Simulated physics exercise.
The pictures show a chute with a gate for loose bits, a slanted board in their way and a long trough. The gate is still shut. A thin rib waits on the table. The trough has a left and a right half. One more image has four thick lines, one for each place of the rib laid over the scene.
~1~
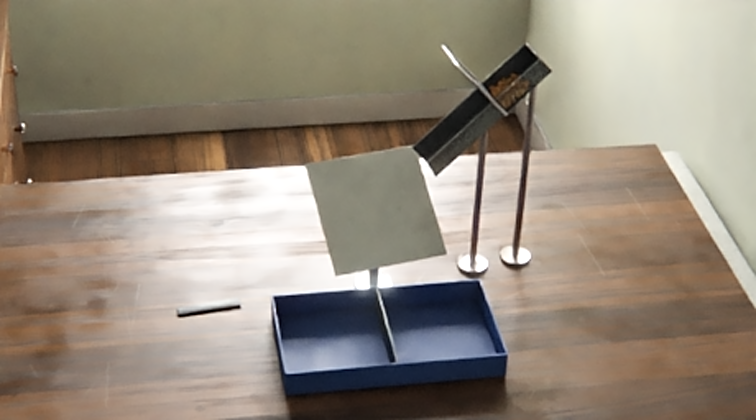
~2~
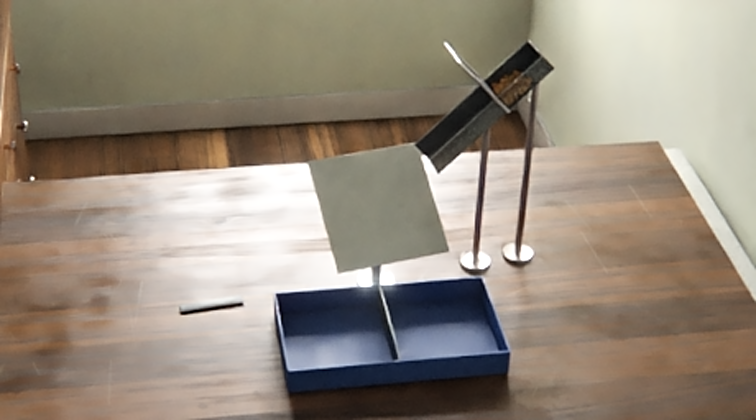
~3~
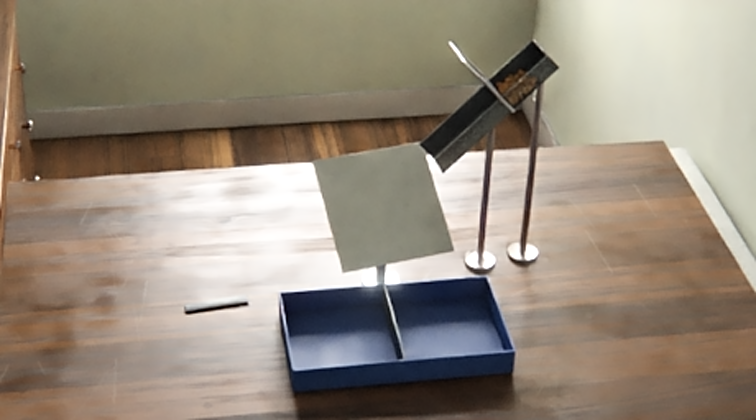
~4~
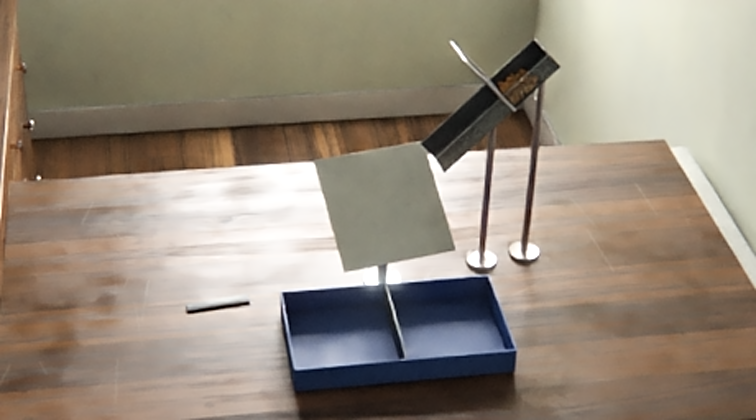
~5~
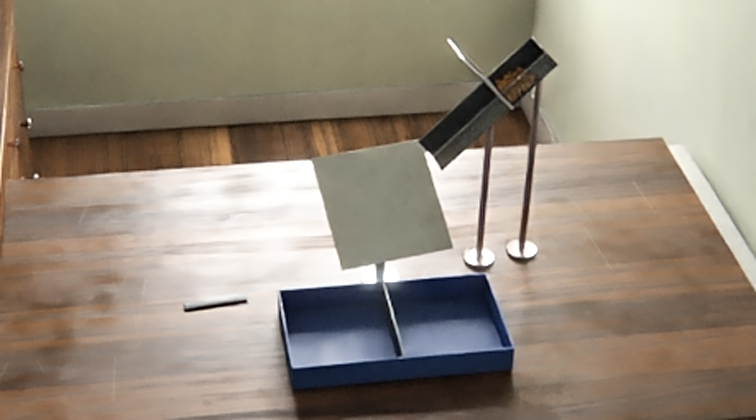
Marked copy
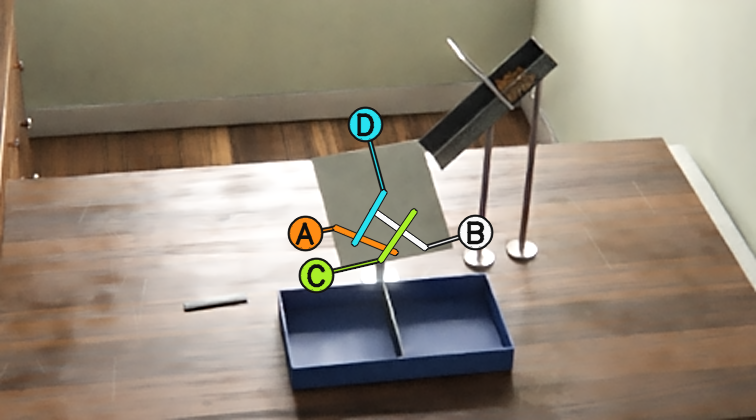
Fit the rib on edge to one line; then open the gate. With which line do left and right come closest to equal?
Line D does it best.
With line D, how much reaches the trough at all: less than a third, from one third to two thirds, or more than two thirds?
More than two thirds.
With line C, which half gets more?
More lands on the left.
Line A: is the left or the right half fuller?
More lands on the right.
On the marked copy, line A from (335, 228) to (395, 252); line B from (373, 210) to (425, 247); line C from (414, 211) to (380, 260); line D from (383, 192) to (354, 243).
Choosing A, of what is caught, a small part in the left half, nearly all in the right.
Choosing B, of what is caught, a small part in the left half, most in the right.
Choosing C, of what is caught, nearly all in the left half, a small part in the right.
Choosing D, of what is caught, about two thirds in the left half, about a third in the right.
